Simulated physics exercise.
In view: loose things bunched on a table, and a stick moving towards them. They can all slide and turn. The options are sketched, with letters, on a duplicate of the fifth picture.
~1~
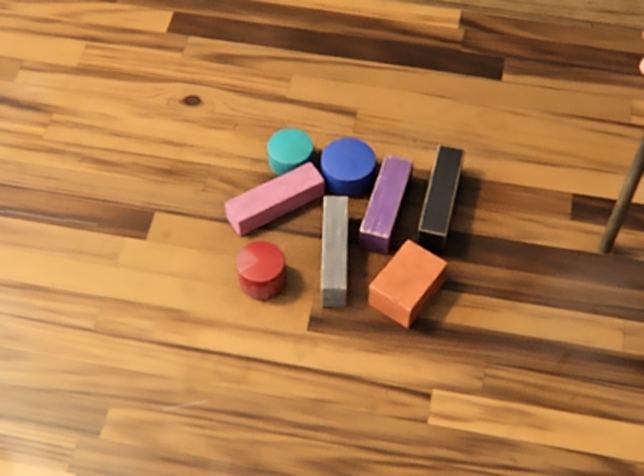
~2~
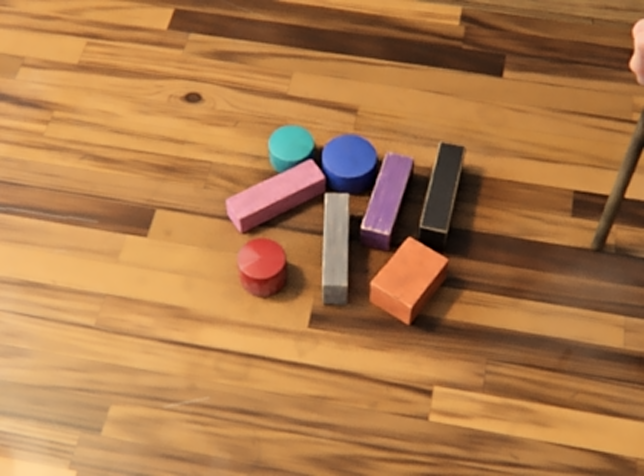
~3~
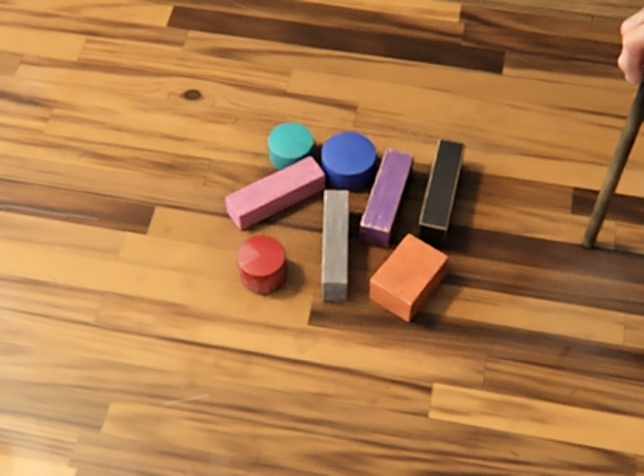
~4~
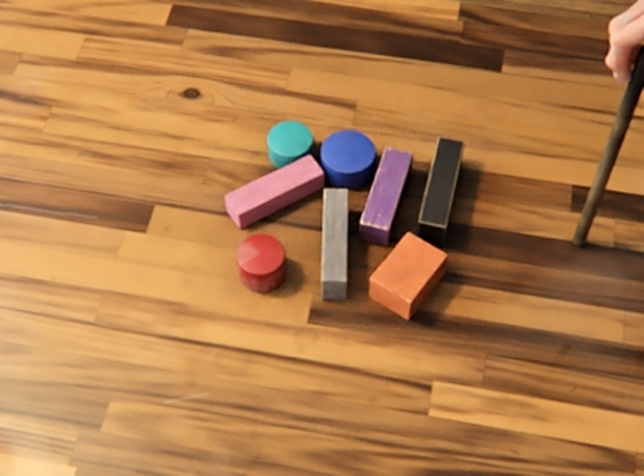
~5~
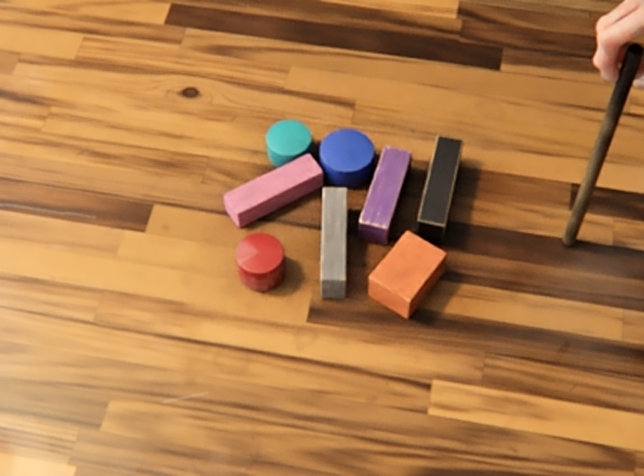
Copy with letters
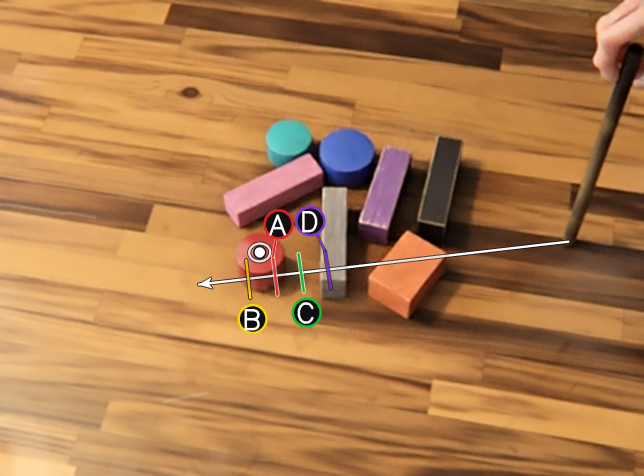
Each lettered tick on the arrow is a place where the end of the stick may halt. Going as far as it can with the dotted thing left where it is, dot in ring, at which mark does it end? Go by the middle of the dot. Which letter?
Mark D.
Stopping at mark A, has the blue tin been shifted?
By then, no.
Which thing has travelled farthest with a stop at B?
The grey bar.
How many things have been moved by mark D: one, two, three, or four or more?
It has moved two.
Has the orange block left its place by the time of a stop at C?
Yes.
On the marked copy, A at (275, 276); B at (249, 279); C at (301, 272); D at (328, 269); the arrow from (569, 242) to (199, 285); the white dot at (260, 253).
Taking D. A third of the way, foot of the stick (483, 253).
Two thirds of the way, foot of the stick (397, 262); orange block (390, 287).
When it is over, foot of the stick (328, 270); orange block (384, 292); grey bar (318, 241); the dot is still in its ring.
As for the rest, A shifts the dotted thing to (220, 256); B shifts the dotted thing to (198, 249); C shifts the dotted thing to (244, 262).
